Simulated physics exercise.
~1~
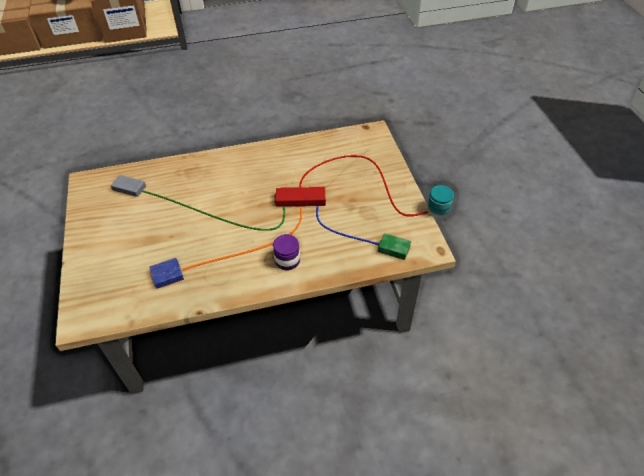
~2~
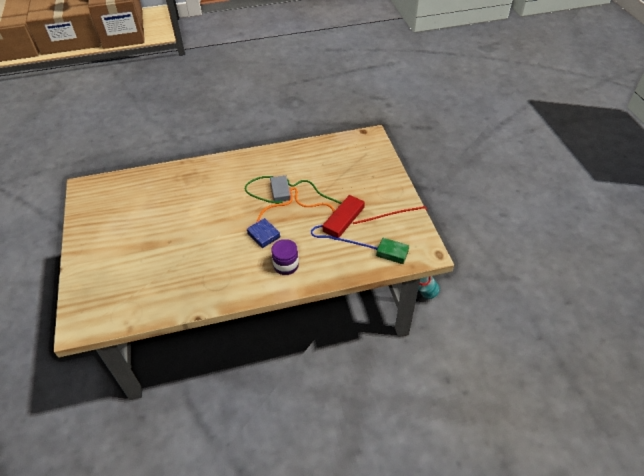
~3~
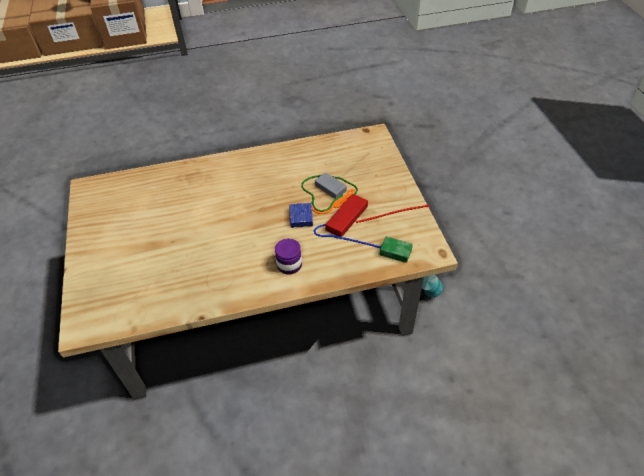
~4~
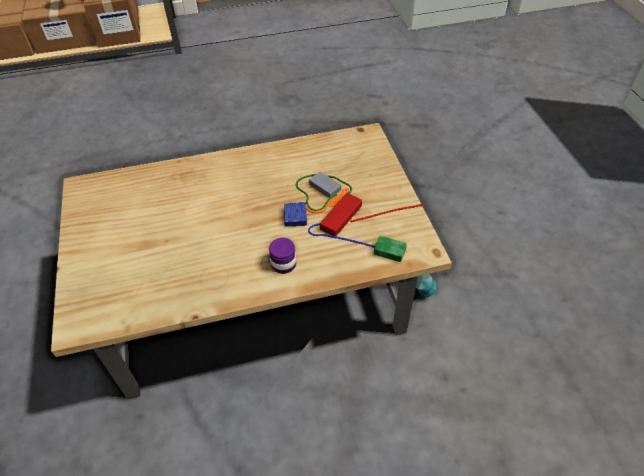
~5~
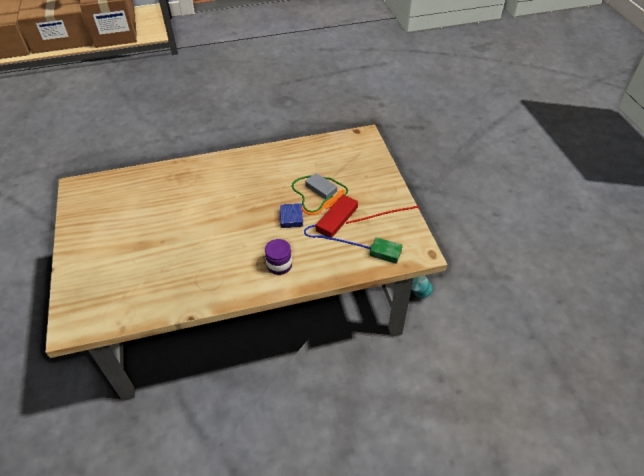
We see a wooden table with small blocks wired to a red strip as a teal cylinder drops off the right side, pulling the strip, grey block and blue block rightward; they end clustered near the unmoved green block and purple canister, the cylinder below the edge.
